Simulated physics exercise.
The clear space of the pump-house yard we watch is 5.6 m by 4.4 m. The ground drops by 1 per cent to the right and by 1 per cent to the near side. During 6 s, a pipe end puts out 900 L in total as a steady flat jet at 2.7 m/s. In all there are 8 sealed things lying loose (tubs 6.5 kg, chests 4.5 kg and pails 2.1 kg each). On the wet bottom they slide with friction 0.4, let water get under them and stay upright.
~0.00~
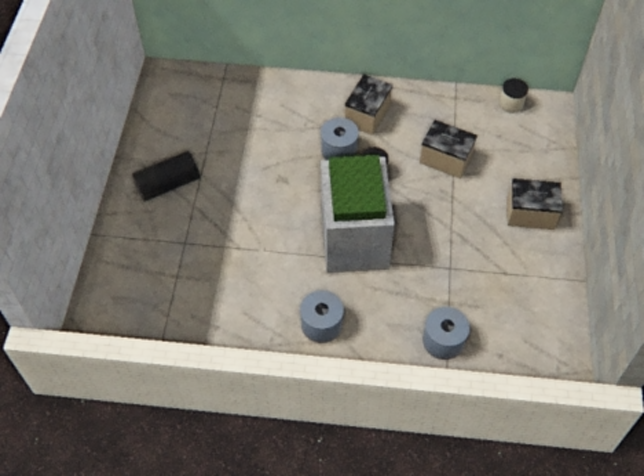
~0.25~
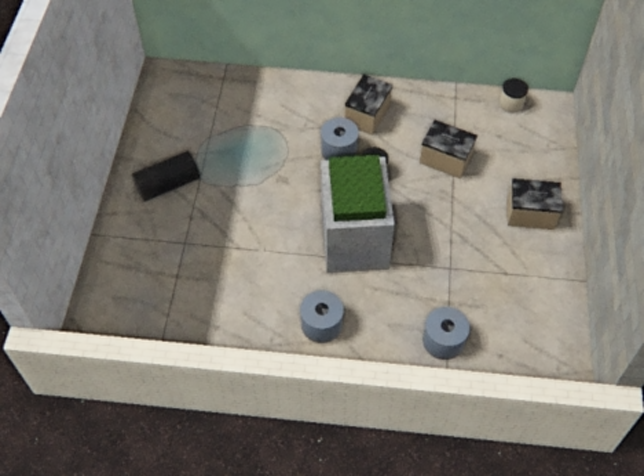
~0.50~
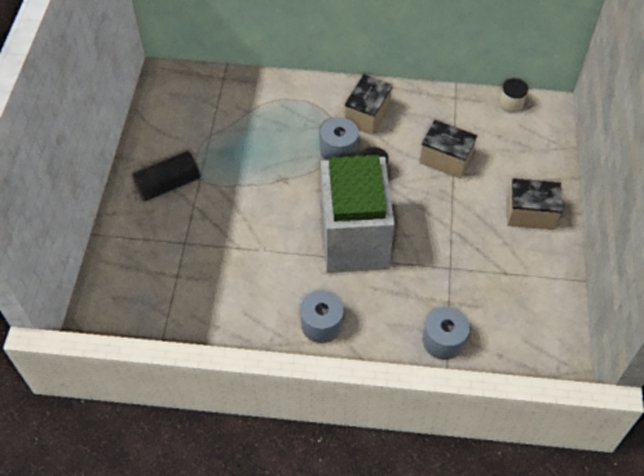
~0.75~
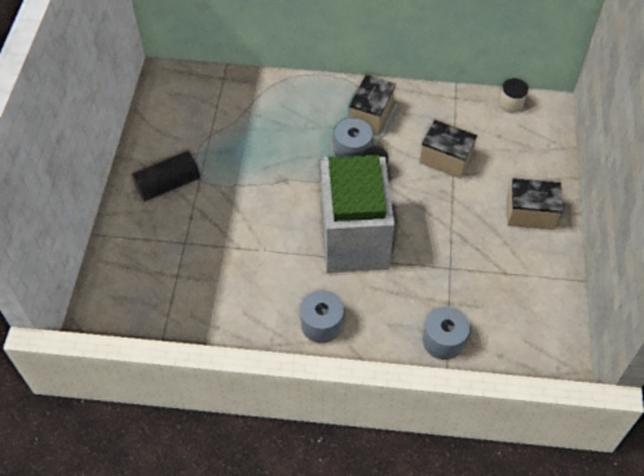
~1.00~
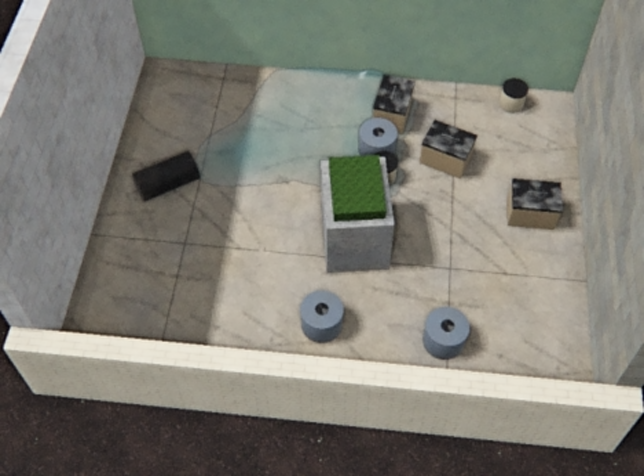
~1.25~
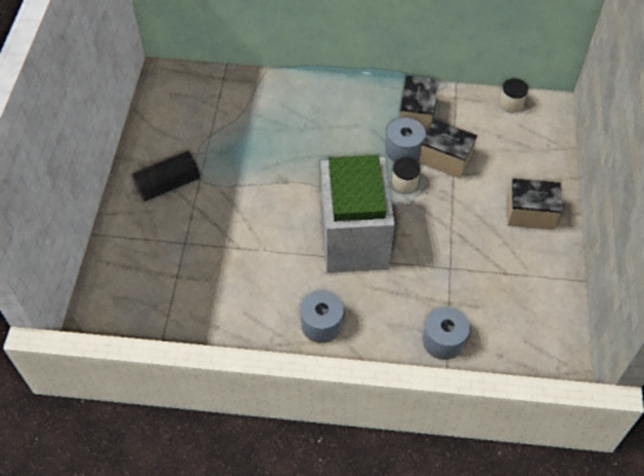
Water spreads across the yard floor and pushes a tub and a chest right.
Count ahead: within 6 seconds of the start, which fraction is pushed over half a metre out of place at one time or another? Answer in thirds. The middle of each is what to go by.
The share is at least two thirds.
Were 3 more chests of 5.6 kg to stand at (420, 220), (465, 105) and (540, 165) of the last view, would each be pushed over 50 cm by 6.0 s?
Order kept: Not that far; too far; too far.
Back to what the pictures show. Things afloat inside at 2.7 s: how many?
The count is 3.
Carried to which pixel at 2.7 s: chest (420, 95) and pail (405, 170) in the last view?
First near (560, 130), second near (482, 203).
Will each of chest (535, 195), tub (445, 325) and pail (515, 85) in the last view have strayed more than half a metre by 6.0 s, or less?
Beyond the mark, within the mark, beyond the mark.
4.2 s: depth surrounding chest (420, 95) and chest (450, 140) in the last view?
Roughly 7 and 5 cm.
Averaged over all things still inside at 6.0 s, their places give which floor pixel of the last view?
They're centred close to (453, 329).
After 1.8 s 3 of 8 are over 50 cm from their spots; 0 afloat.
After 2.7 s 5 of 8 are over 50 cm from their spots; 3 afloat.
After 4.2 s 6 of 8 are over 50 cm from their spots; 4 afloat.
After 6.0 s 6 of 8 are over 50 cm from their spots, and 6 have been at some point; 4 afloat.
